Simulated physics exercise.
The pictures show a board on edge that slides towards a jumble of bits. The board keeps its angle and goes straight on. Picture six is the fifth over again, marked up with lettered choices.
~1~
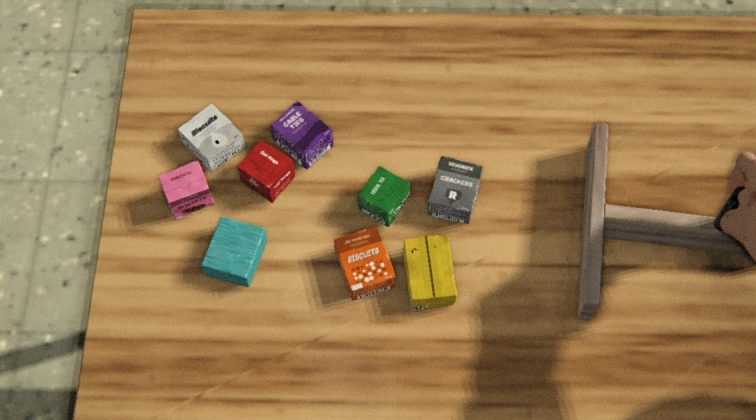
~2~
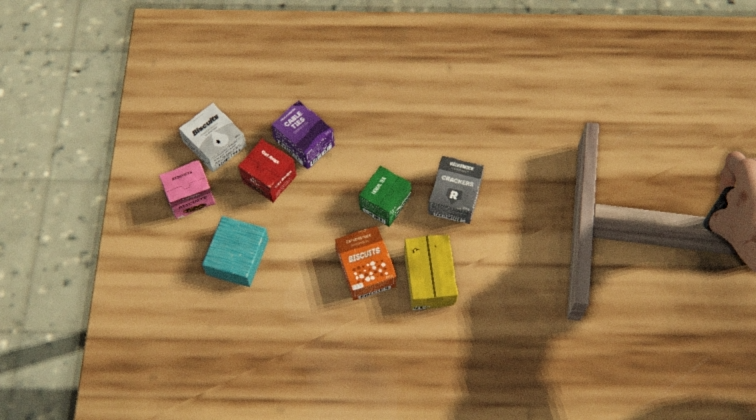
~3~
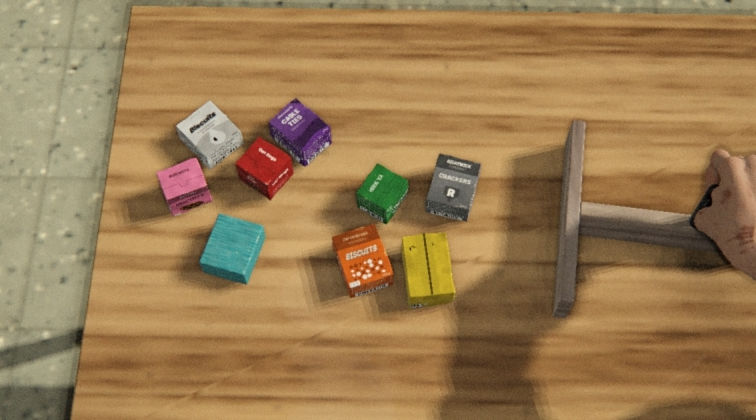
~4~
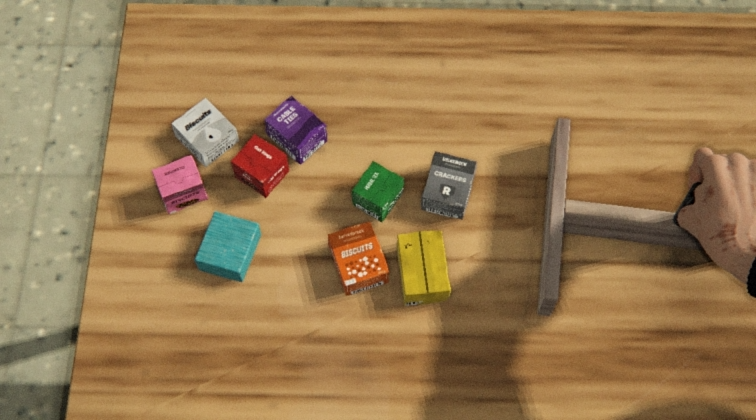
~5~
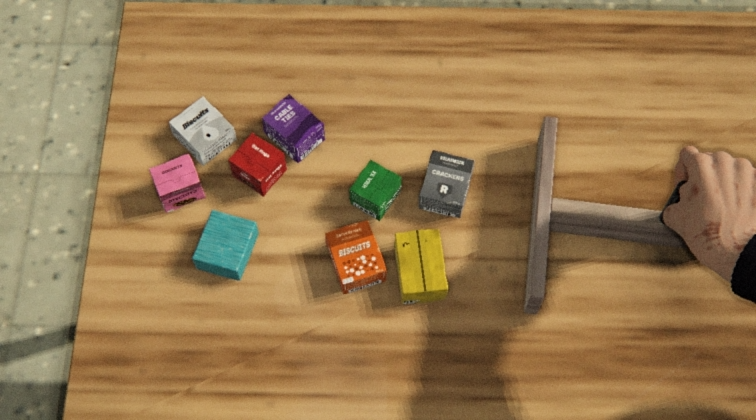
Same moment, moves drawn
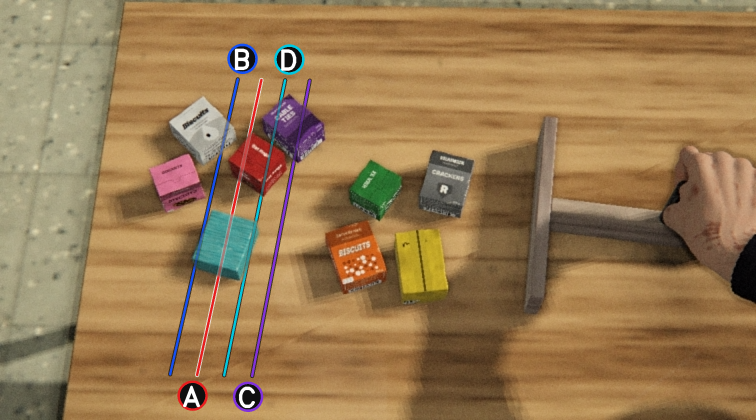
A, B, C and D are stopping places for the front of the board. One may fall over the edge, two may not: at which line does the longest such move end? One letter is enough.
B is the last line within the limit.
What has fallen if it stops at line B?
The turquoise block.
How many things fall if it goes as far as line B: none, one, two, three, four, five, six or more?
In all, one.
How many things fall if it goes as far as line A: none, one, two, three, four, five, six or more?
By then, none.
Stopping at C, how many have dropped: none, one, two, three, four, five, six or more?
By then, none.
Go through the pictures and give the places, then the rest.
Red packet (266, 171); grey packet (455, 191); white packet (212, 137), in the first picture.
Board (588, 209); orange packet (366, 263), in the second picture.
Board (573, 207); turquoise block (233, 249), in the third picture.
Board (558, 205); green packet (377, 192), in the fourth picture.
Board (544, 203); red packet (257, 164); grey packet (446, 185); white packet (203, 131), in the fifth picture.
On the marked copy, A at (231, 218); B at (206, 217); C at (283, 218); D at (257, 218).
Taking B. A third of the way, board (422, 201); yellow box (385, 263); orange packet (340, 253).
Two thirds of the way, board (301, 199); turquoise block (173, 244); white packet (193, 118).
When it is over, board (206, 197); turquoise block over the edge; pink packet (106, 173); one fallen.
As for the rest, A is within the limit but short; C is within the limit but short; D is within the limit but short.
